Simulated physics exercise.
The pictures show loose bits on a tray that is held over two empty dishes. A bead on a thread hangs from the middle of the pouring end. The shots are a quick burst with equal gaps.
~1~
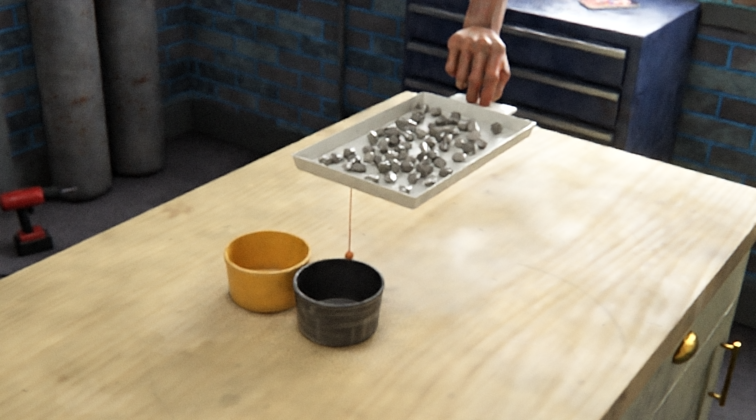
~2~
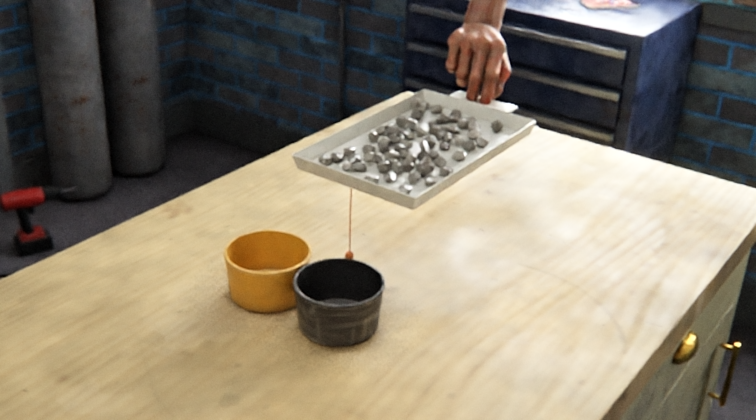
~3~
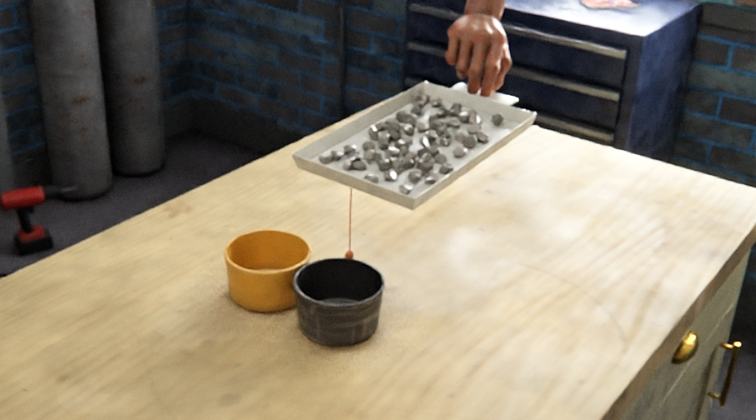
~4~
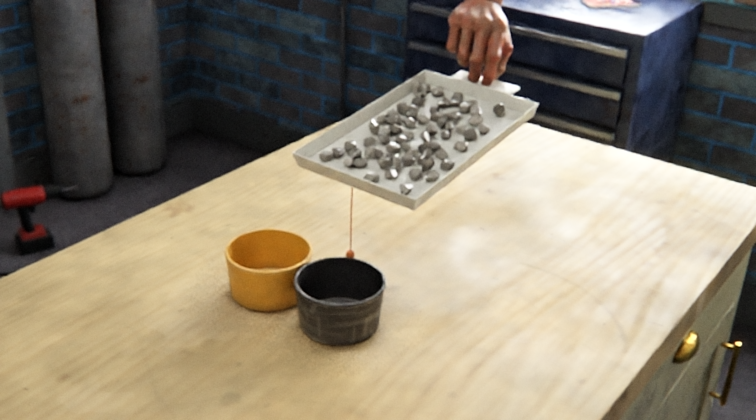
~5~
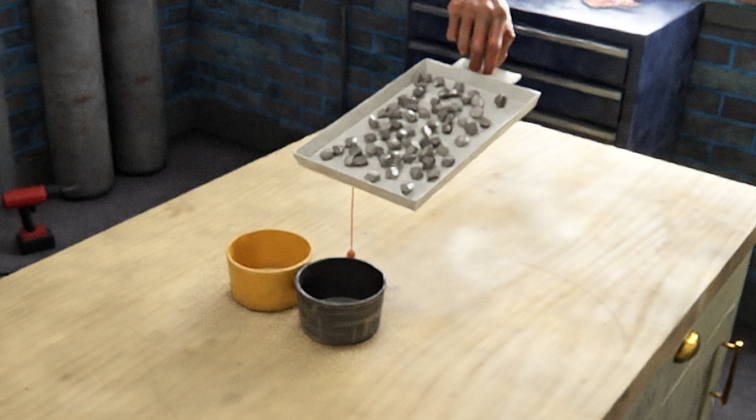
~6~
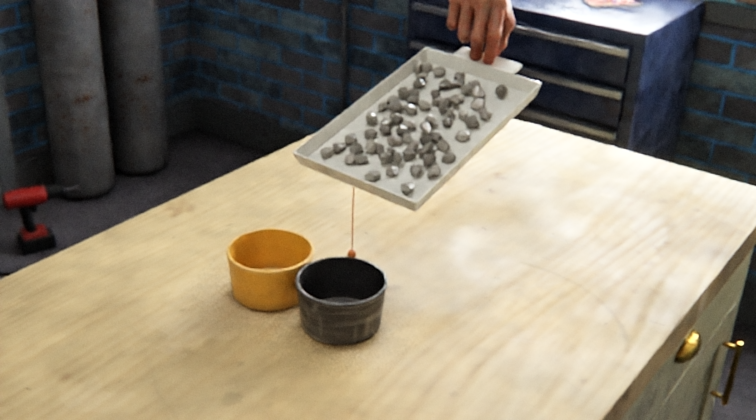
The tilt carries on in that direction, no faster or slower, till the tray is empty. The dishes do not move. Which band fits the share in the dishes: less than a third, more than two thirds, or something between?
Caught overall: From one third to two thirds.
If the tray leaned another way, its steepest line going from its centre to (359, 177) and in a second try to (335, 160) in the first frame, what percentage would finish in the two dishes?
The first gives 70 %, the second 70 %.
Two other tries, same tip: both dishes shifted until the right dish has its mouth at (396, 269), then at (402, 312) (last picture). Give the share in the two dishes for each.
First some 0, then 90 per cent.
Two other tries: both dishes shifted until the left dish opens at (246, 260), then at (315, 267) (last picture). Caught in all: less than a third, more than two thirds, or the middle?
At the first place between a third and two thirds, at the second above two thirds.
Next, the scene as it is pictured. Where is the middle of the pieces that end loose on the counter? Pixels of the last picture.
Around (371, 373).
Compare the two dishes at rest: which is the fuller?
Fuller: The right dish.
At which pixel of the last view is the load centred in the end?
Close to (347, 331).
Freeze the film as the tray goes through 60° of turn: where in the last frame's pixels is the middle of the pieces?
Close to (377, 161).
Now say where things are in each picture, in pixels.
The first frame shows corners of the pouring end at (297, 154) and (414, 195), level; middle of the load at (406, 146), bits of gravel; left dish at (239, 285); right dish at (311, 317); bead on its thread at (349, 255).
The second frame shows corners of the pouring end at (297, 154) and (414, 195), level; middle of the load at (407, 145).
The third frame shows corners of the pouring end at (297, 153) and (414, 195), tipped barely, lowest at the right corner; middle of the load at (407, 141).
The fourth frame shows corners of the pouring end at (298, 152) and (414, 196), tipped a little, lowest at the right corner; middle of the load at (408, 136).
The fifth frame shows corners of the pouring end at (298, 152) and (415, 197), tipped a little, lowest at the right corner; middle of the load at (408, 130).
The sixth frame shows corners of the pouring end at (298, 151) and (415, 198), tipped a little, lowest at the right corner; middle of the load at (409, 125); left dish at (242, 283); right dish at (313, 316).
Soon, tray tipped steeply; nearly all on the tray; a stray few in the air.
A while on, tray tipped right over; about a quarter on the tray; about a third in the right dish; about a third outside both; about a quarter in the air.
Towards the end, tray tipped past a quarter turn; about half in the right dish; a stray few in the left dish; about half outside both.
Finally, tray tipped past a quarter turn; about half in the right dish; a stray few in the left dish; about half outside both.
